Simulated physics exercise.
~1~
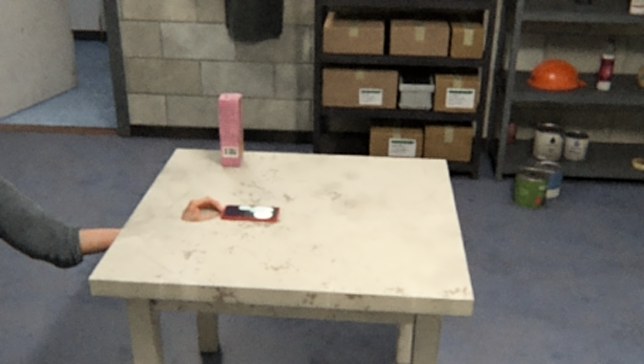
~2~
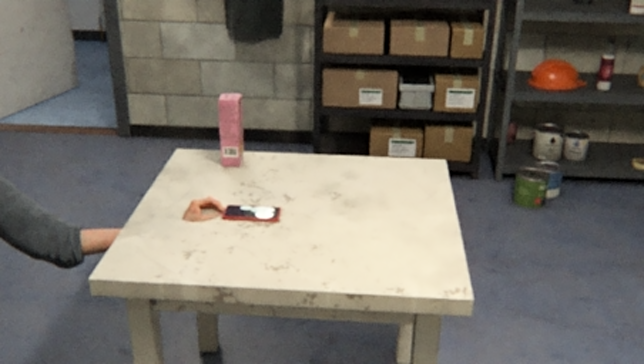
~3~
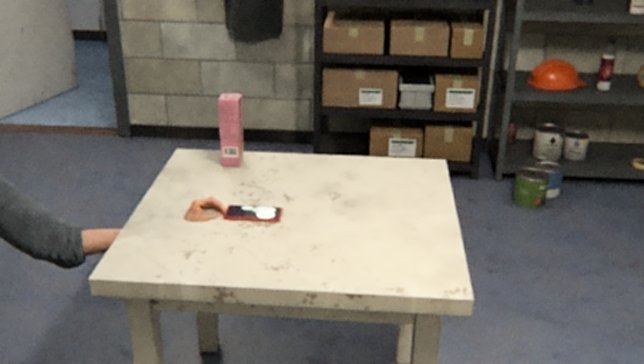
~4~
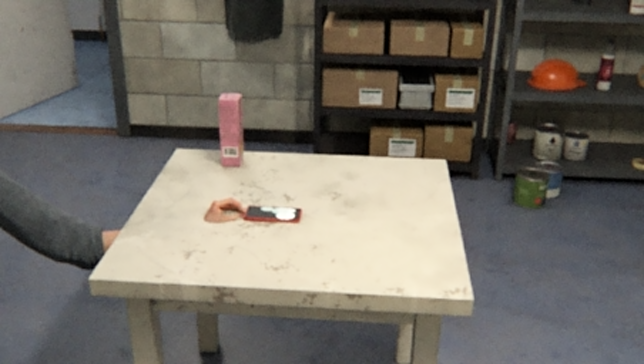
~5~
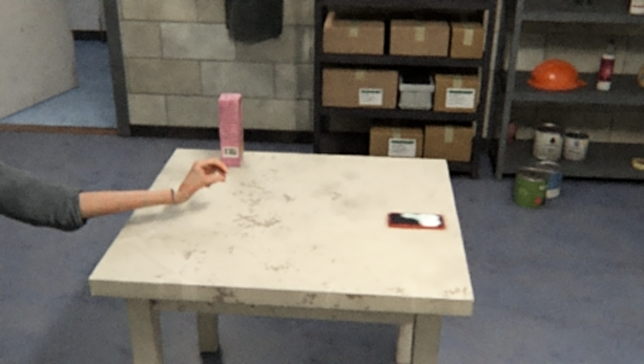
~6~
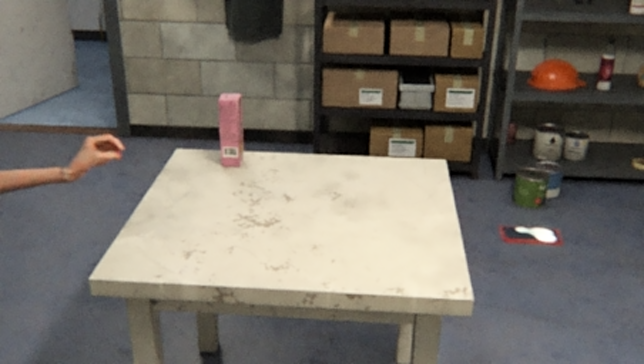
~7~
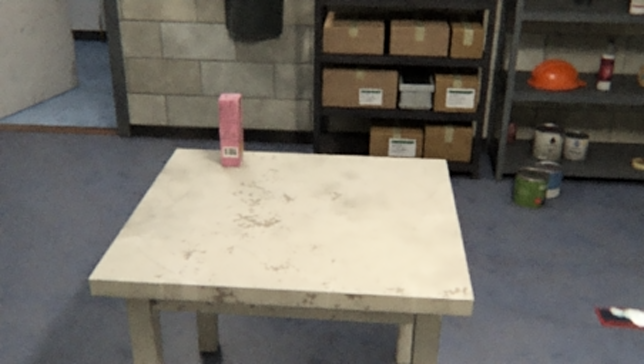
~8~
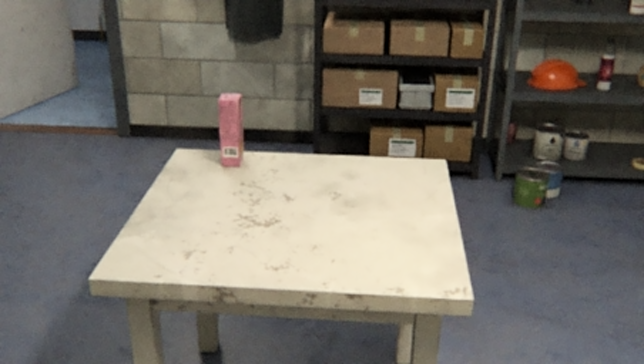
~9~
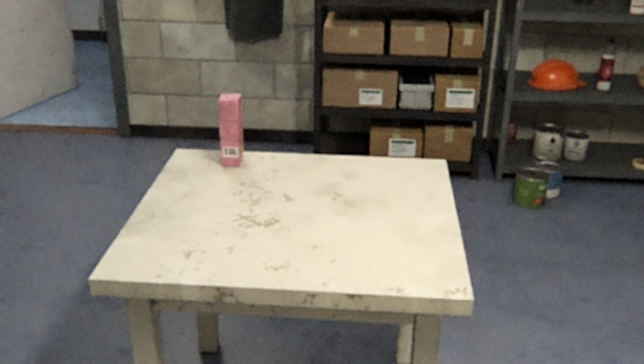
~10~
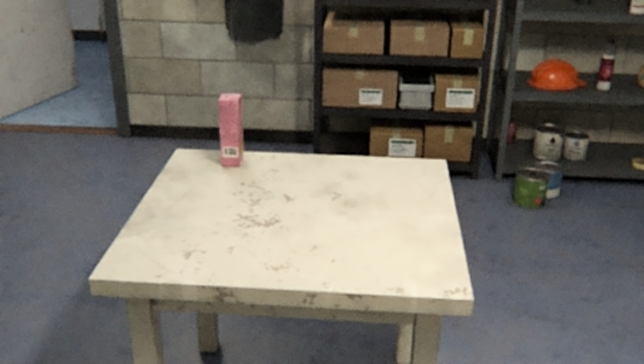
In a storage room, a hand slides a red phone right, off the table.
